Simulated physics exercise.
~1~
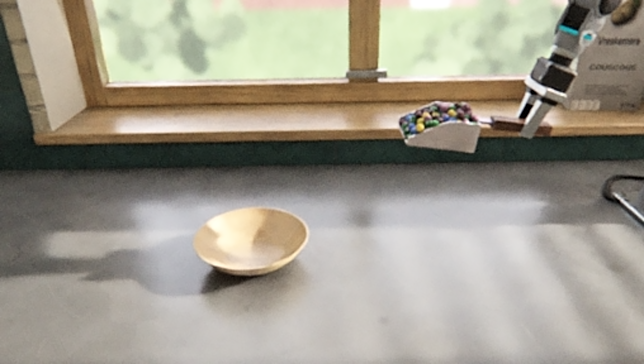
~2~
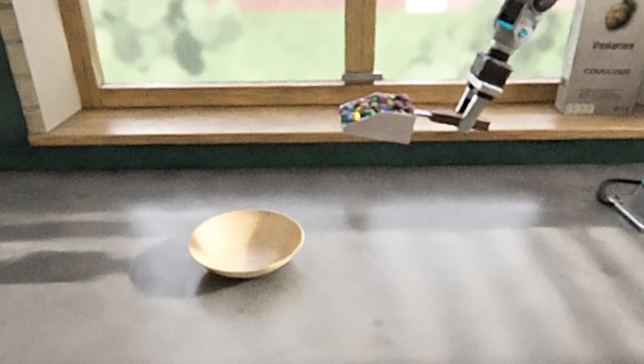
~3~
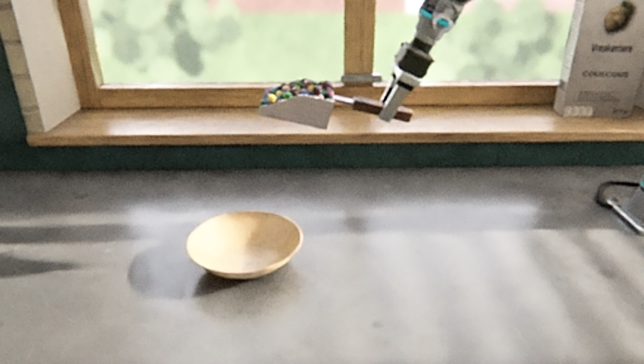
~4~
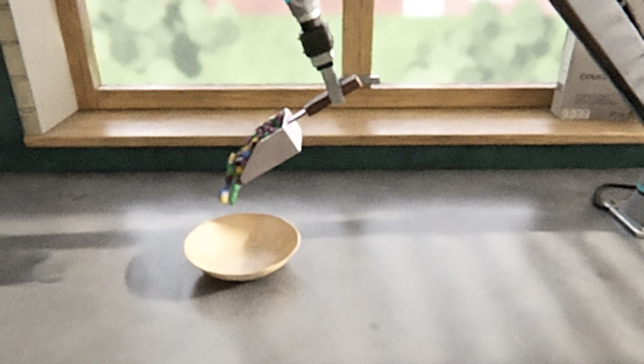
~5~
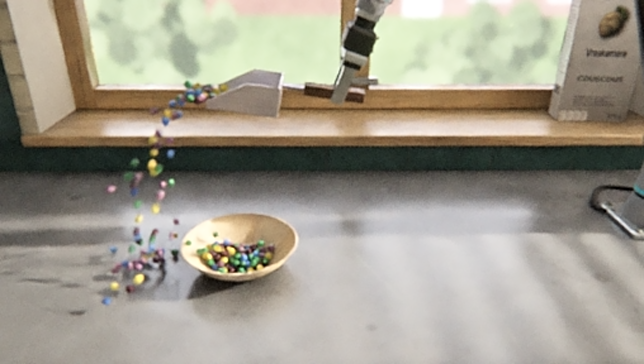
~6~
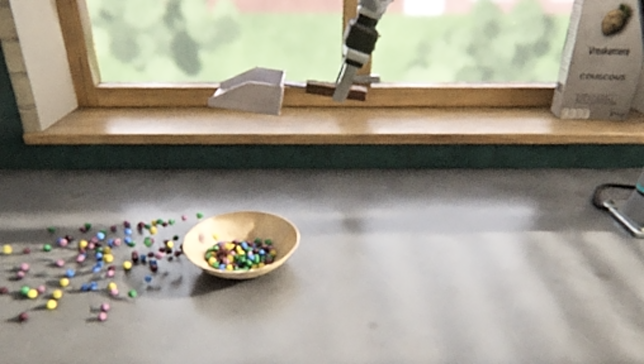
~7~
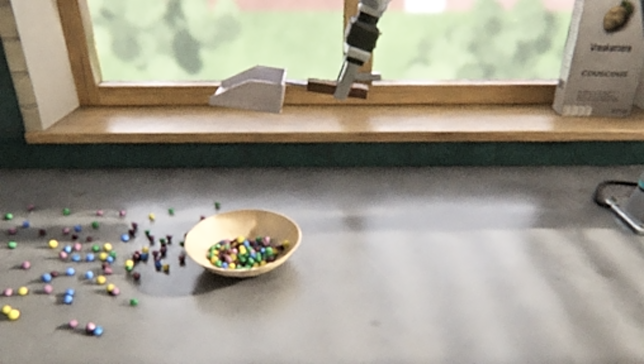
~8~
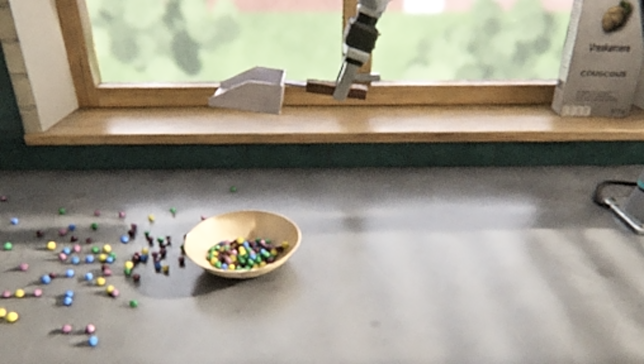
On a grey counter, a robot arm tips colourful sweets from a scoop, filling a bowl partly and scattering many leftward.
